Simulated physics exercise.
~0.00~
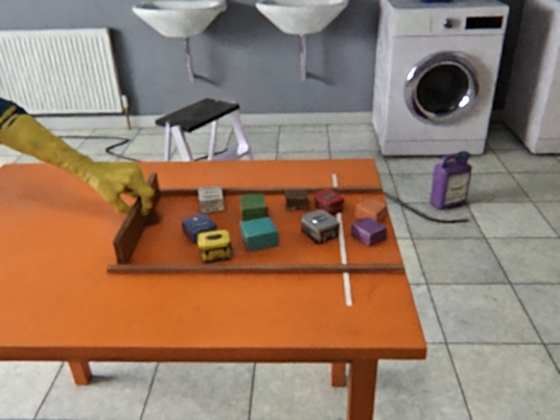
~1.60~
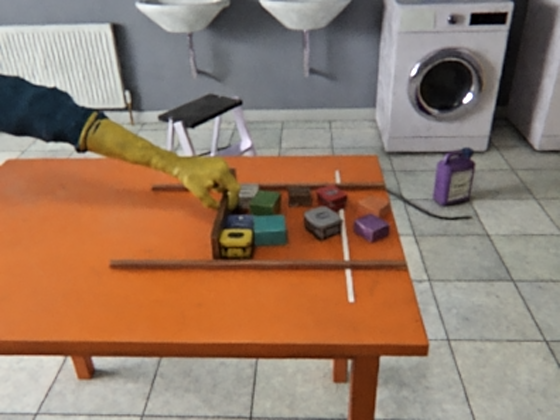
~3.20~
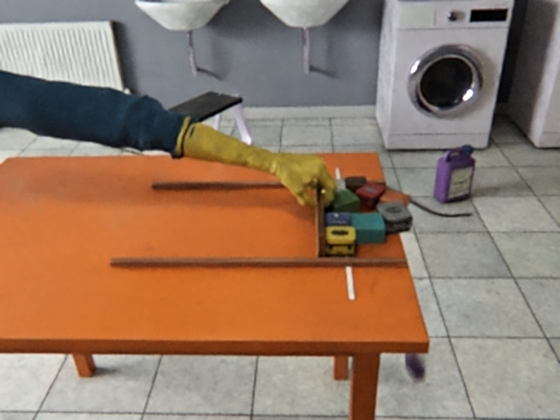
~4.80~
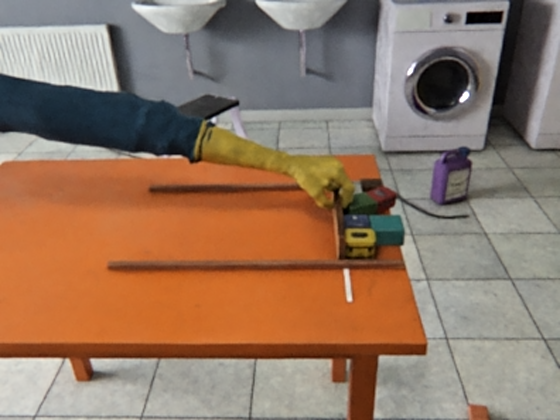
A yellow-gloved hand swept a wooden board rightward across an orange table, bunching a scatter of small colored blocks toward the far edge, until the purple block, the orange block and the grey case went off and the rest stayed crowded there.
